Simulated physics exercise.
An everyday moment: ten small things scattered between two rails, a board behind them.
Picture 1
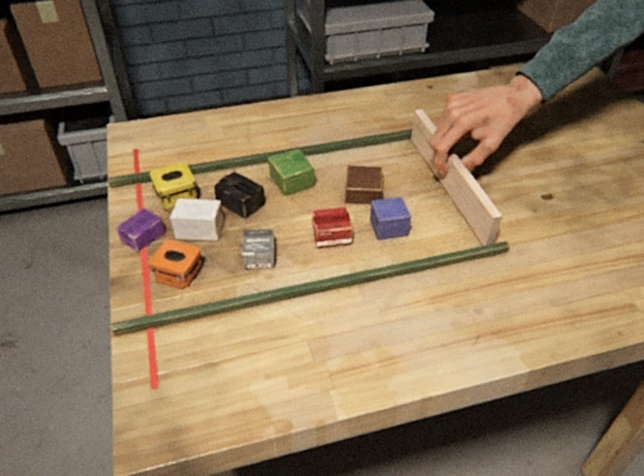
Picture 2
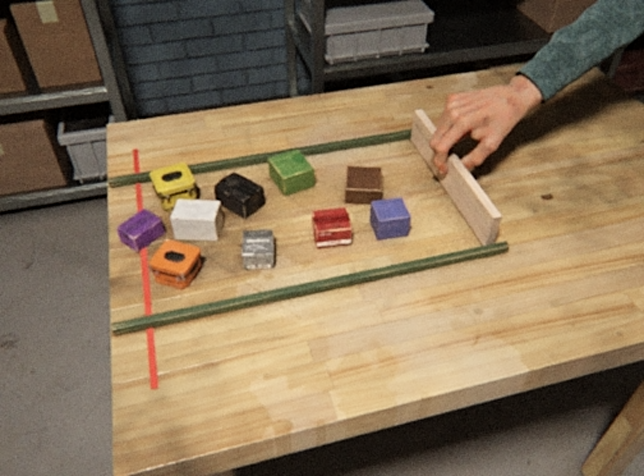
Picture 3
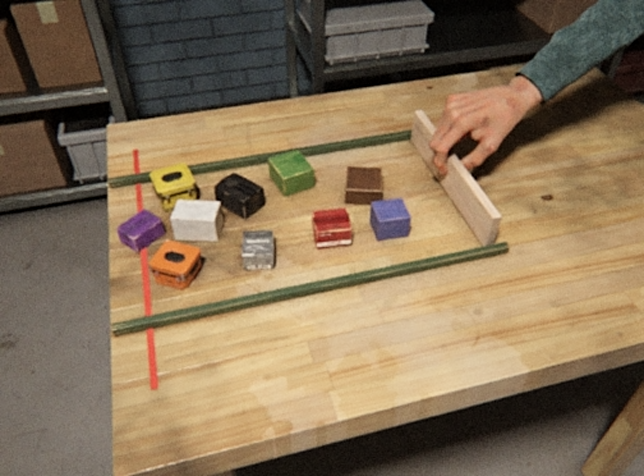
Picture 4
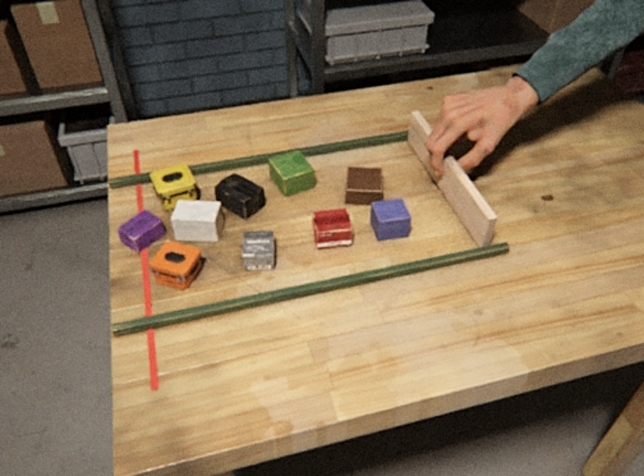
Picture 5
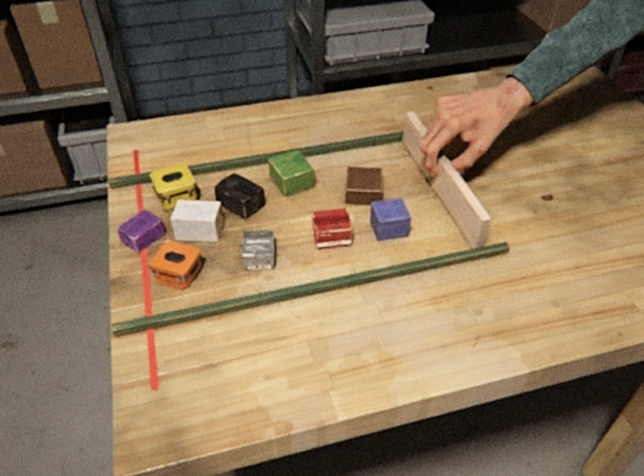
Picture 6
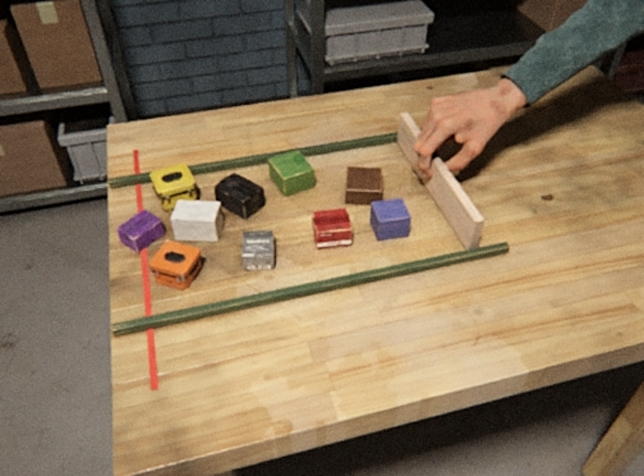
On a wooden workbench, a hand slides a board slightly left between two green rails, while the scattered coloured blocks stay still.
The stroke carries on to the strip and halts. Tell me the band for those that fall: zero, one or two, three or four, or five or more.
The number that fall off is five or more.
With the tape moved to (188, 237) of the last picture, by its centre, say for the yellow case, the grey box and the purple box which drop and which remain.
The yellow case falls, the grey box drops off, the purple box falls.
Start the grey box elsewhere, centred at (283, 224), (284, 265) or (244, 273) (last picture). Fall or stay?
In that order, it comes down; remains up; survives.
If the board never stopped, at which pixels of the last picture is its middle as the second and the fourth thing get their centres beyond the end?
At (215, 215) for the second, at (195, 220) for the fourth.
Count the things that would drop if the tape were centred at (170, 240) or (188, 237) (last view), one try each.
The counts: 5 and 4.
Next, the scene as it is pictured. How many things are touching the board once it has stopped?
That makes 3.
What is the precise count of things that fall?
The count is 7.
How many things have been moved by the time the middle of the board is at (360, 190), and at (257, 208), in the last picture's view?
The counts are 3 and 9.
Soon after, none off yet; purple box at rest near (141, 231); orange case at rest near (177, 265); yellow case at rest near (174, 188).
Then, none off yet; purple box moving near (132, 233); orange case moved about its own width near (122, 278); yellow case moved about its own width near (145, 191).
At rest, the number that fall off is five or more; fallen, red box, grey box, black box, white block, yellow case, orange case and purple box.
